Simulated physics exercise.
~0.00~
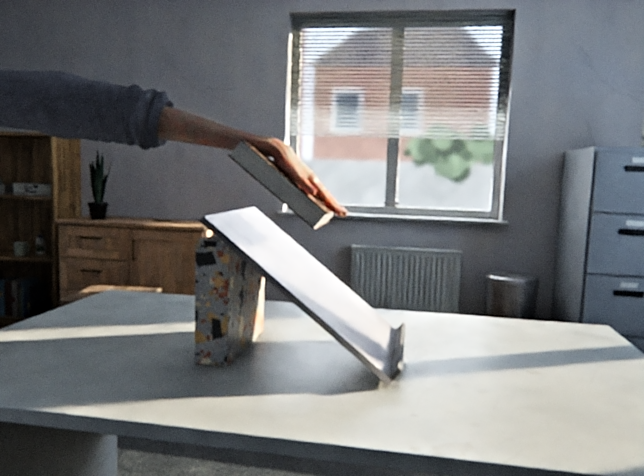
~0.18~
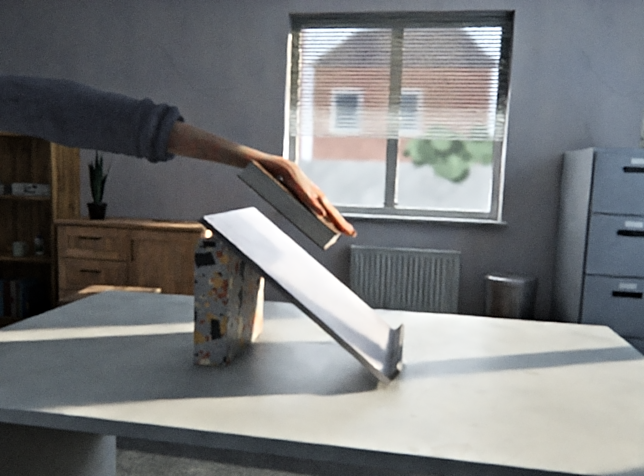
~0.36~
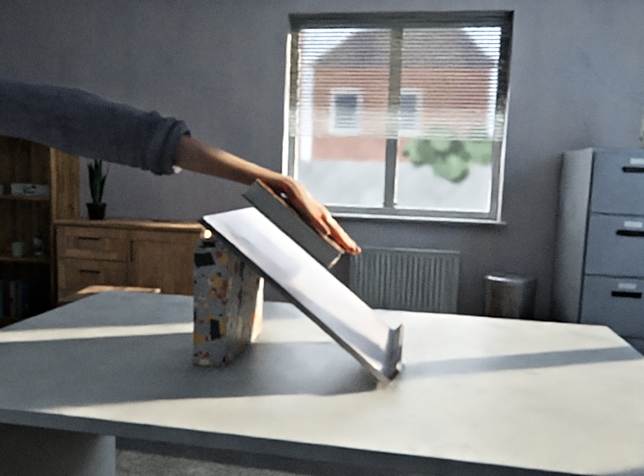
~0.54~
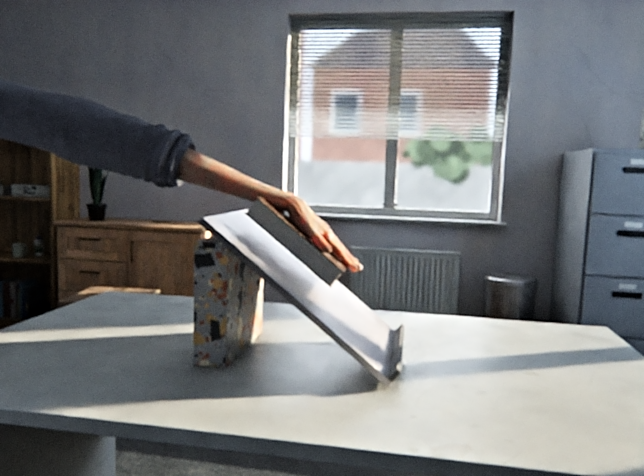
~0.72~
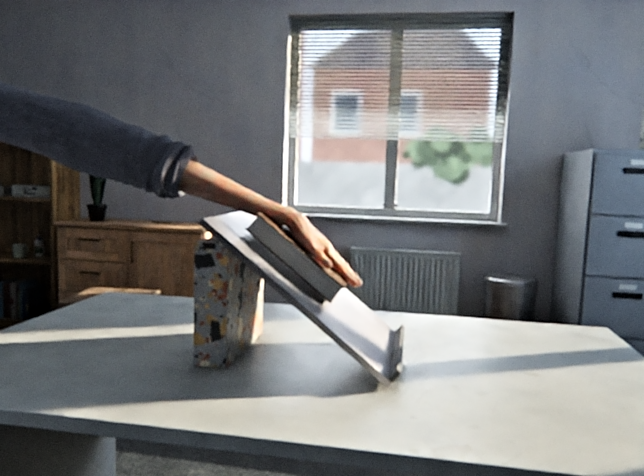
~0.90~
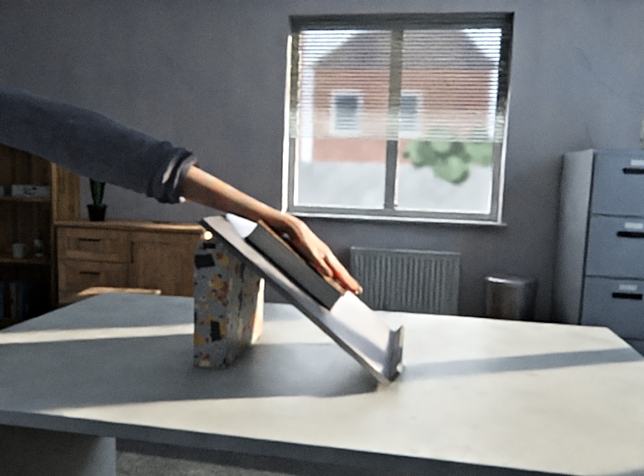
A hand lowers a brown book onto a sloping board propped on a speckled block.
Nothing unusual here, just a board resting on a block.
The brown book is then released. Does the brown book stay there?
The object will give way to the slope.
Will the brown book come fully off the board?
Once it settles, it is resting on top.
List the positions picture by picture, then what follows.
Coming down; brown book (287, 184), in the first picture.
Coming down; brown book (295, 203), in the second picture.
Coming down; brown book (299, 221), in the third picture.
Coming down; brown book (301, 238), in the fourth picture.
Coming down; brown book (302, 253), in the fifth picture.
Set down, still held; brown book (302, 261), in the sixth picture.
Around 1.20 s, brown book displaced a little near (328, 283).
Around 1.30 s, brown book displaced about its own width near (359, 310).
Finally (1.9 s), moved from the start, brown book. Final places as the last picture's camera would see them, brown book near (357, 309). The brown book slides or rolls down.
